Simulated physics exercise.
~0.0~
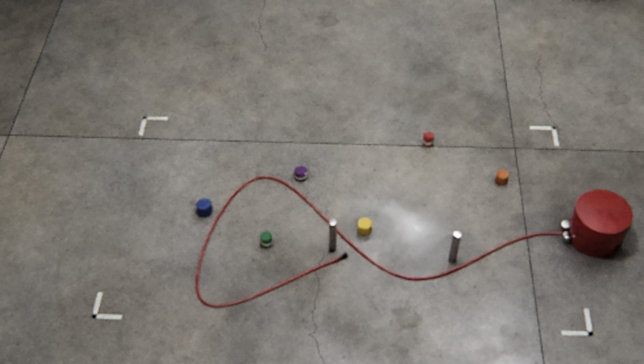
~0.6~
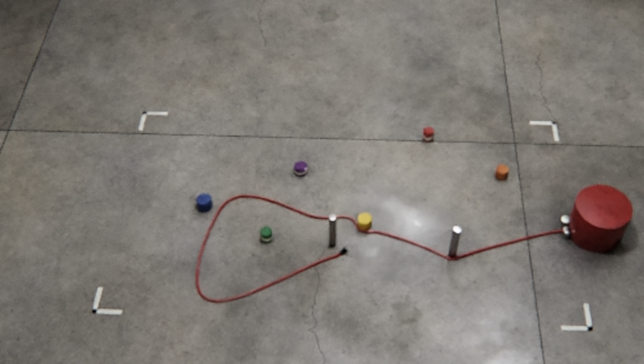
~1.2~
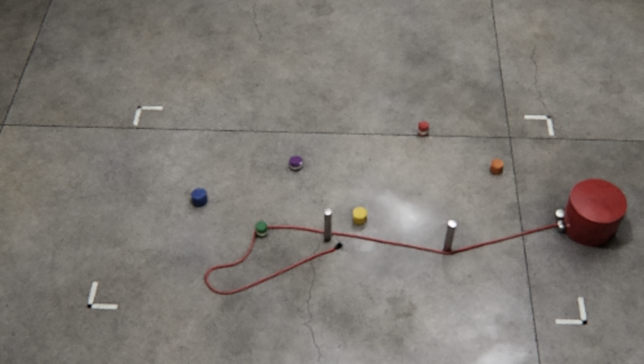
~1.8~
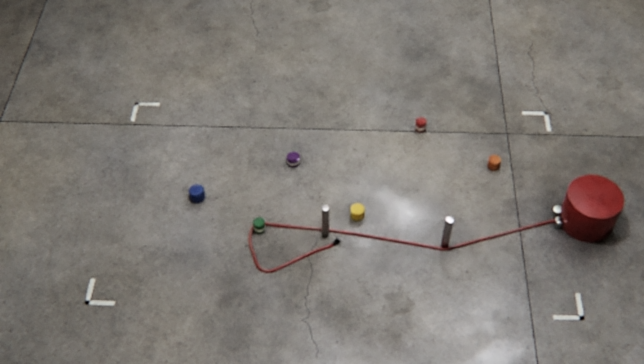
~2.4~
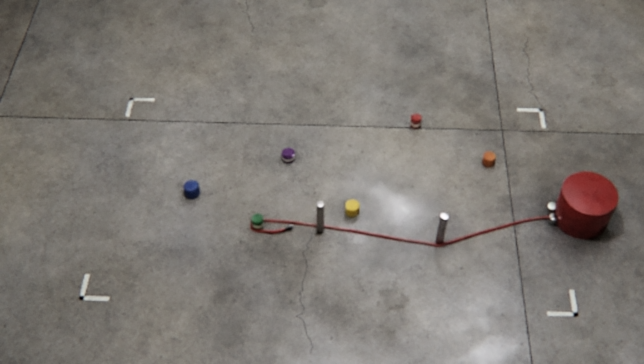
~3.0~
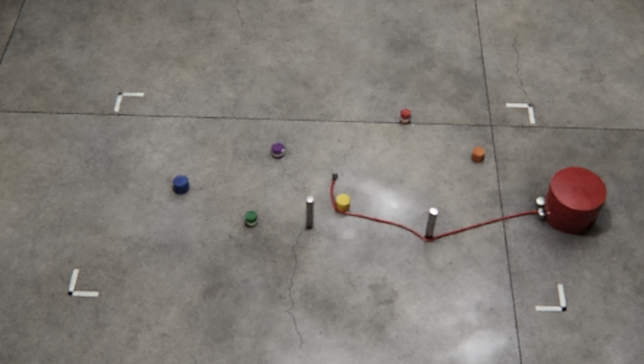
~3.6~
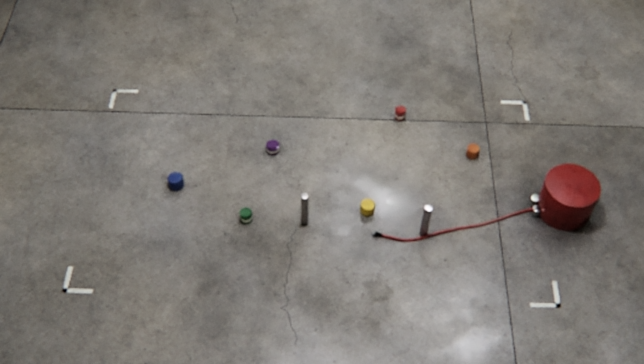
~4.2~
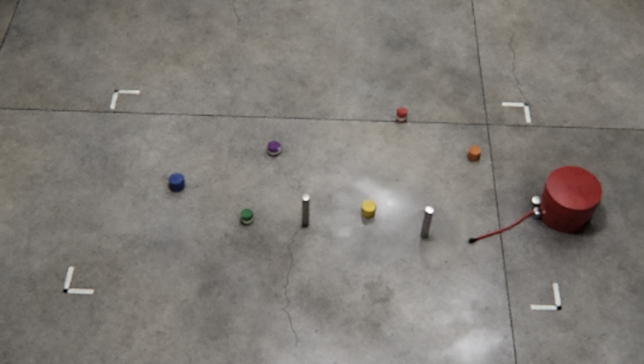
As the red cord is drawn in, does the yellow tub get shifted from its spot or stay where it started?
The yellow tub gets shifted, ending a little to the right of where it started between the two posts.
